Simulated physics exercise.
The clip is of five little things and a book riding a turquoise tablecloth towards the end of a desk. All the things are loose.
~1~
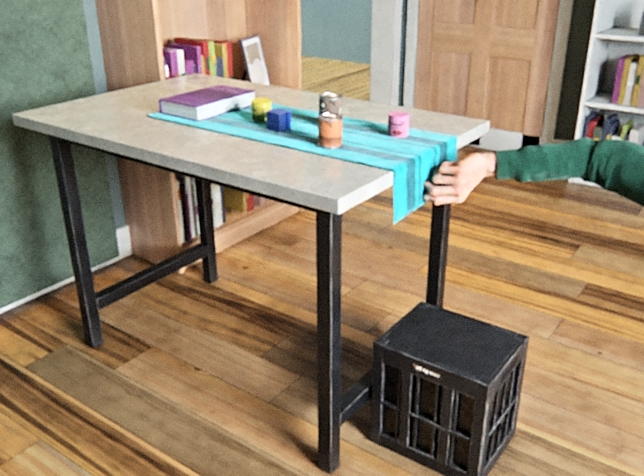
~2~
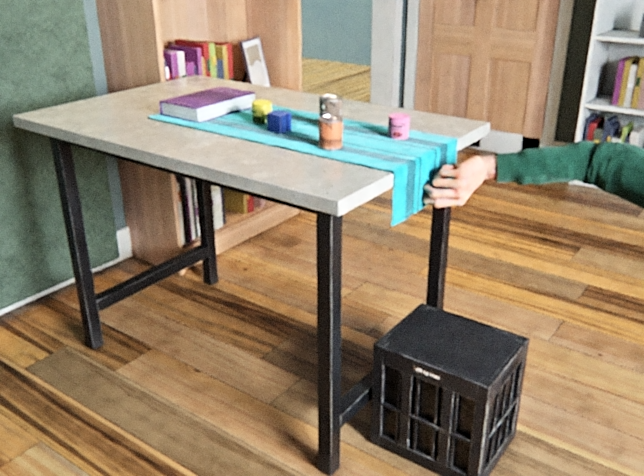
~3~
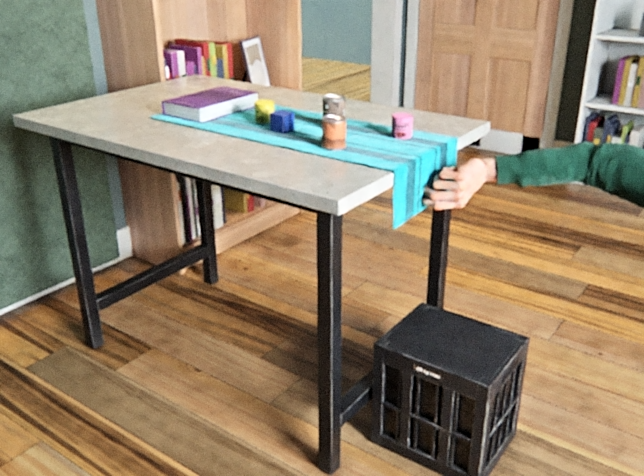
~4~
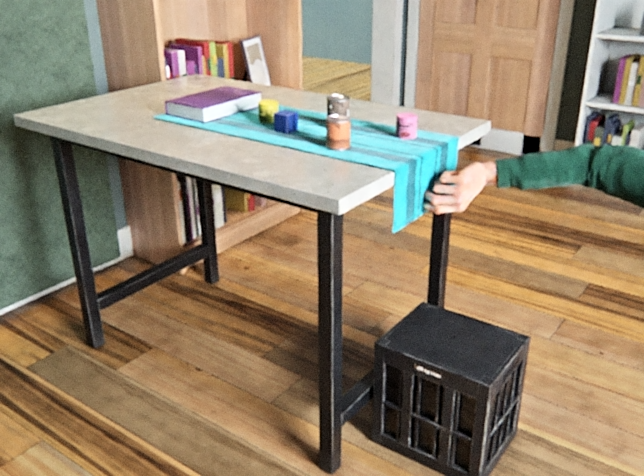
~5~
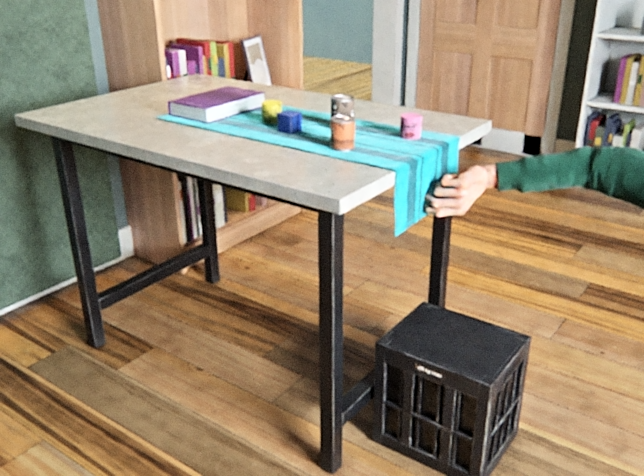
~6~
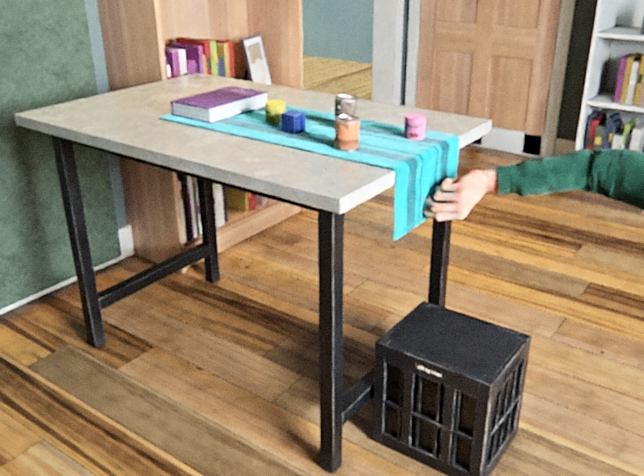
A turquoise cloth slides slowly to the right along a pale desk, its hem creeping lower over the near right end as a green-sleeved hand grips it, carrying a purple book, yellow and pink pots, a blue cube, and orange and brown cans. A black crate sits on the wooden floor below, with bookshelves and a door behind. The slightly raised view across the room stays practically still.
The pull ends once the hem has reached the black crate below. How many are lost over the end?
It carries off three.
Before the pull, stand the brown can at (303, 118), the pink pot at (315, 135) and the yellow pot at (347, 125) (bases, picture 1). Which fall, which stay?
The brown can does not fall; the pink pot falls; the yellow pot tumbles off.
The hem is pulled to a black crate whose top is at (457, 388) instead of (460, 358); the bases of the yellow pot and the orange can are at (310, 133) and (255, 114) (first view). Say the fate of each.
The yellow pot goes over; the orange can stays on.
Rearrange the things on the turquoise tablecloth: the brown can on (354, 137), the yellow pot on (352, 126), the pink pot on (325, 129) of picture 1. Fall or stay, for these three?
The brown can comes down; the yellow pot comes down; the pink pot falls.
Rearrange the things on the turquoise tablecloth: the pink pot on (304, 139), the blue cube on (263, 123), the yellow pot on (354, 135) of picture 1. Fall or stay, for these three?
The pink pot goes over; the blue cube stays on; the yellow pot is carried off.
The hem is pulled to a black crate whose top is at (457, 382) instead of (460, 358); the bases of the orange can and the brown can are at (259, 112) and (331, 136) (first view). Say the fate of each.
The orange can stays on, the brown can tumbles off.
Soon after, hem near (425, 270); pink pot gone.
Then, hem near (424, 315); pink pot, orange can and brown can gone.
At rest, hem on the crate; pink pot, orange can and brown can gone. The answer is three.
